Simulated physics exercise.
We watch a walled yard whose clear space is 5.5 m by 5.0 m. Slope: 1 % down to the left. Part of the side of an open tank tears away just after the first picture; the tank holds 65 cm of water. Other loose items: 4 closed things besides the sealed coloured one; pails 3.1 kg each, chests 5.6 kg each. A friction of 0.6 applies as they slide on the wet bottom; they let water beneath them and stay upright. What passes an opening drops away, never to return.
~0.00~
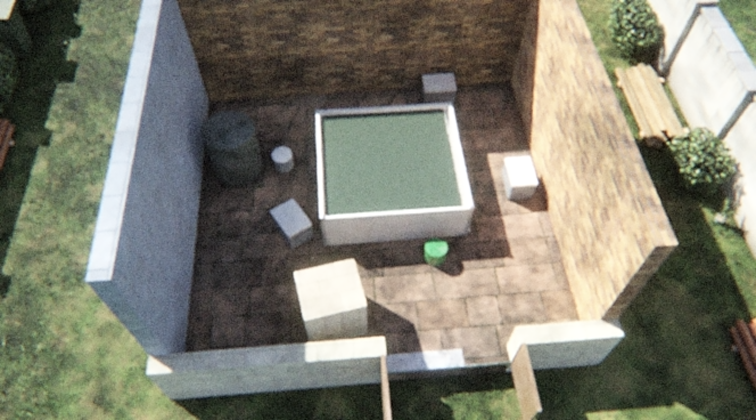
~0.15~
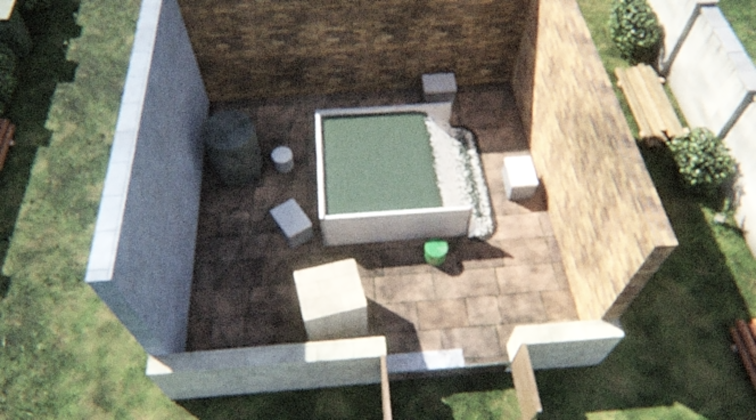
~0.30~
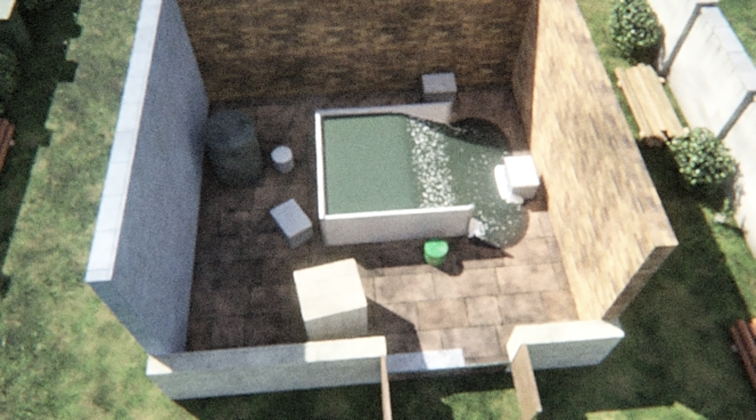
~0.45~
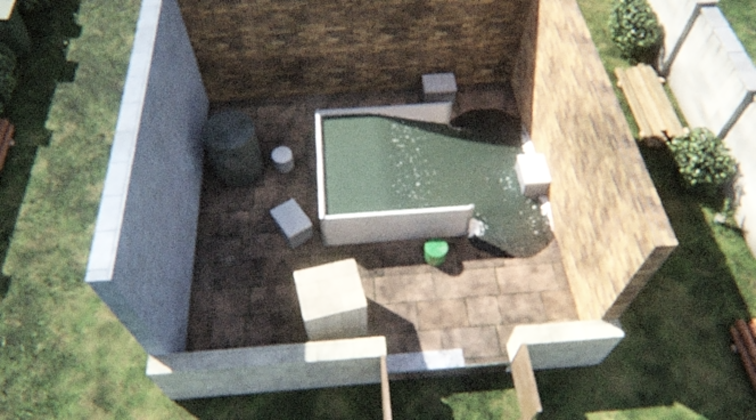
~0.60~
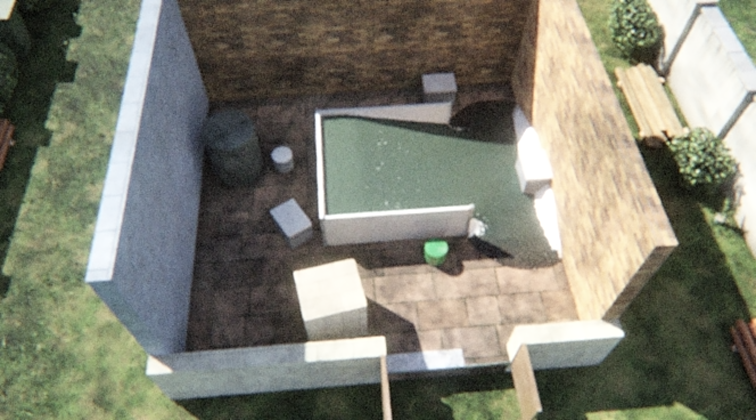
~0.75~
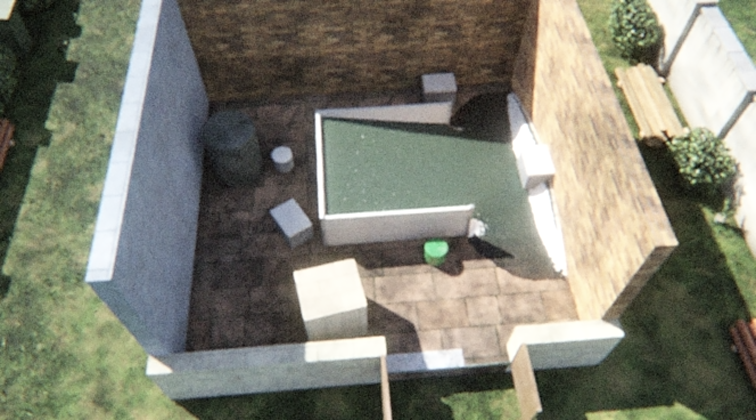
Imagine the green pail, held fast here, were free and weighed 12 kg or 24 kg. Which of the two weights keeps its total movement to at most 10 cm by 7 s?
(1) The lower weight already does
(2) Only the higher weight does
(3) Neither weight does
The lower weight already does (1).
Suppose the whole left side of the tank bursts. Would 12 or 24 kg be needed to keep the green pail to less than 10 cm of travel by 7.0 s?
With that failure, the big mass alone works.
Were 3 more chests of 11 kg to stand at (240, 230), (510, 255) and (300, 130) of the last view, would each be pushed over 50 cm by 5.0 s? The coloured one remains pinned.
Order as listed: Inside the limit, outside the limit, outside the limit.
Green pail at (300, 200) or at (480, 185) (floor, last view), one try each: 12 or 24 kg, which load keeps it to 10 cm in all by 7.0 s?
First spot: Light mass works; second spot: No mass works.
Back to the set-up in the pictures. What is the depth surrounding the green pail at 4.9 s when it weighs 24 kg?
6 cm, roughly.
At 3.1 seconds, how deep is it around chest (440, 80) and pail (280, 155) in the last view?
Some 8 cm at the first, some 0 cm at the second.
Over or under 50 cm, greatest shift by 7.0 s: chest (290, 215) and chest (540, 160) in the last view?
In turn: Short of it, past it.
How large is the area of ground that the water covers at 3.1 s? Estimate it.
Close to 19 m2, I'd say.
After 1.4 s the green pail would be 0 cm from its start with 12 kg and 0 cm from its start with 24 kg; 0 cm of water round it then.
After 3.1 s the green pail would be 0 cm from its start with 12 kg and 0 cm from its start with 24 kg; 0 cm of water round it then.
After 4.9 s the green pail would be 0 cm from its start with 12 kg and 0 cm from its start with 24 kg; 6 cm of water round it then.
After 7.0 s the green pail would be 0 cm from its start with 12 kg and 0 cm from its start with 24 kg; 5 cm of water round it then.
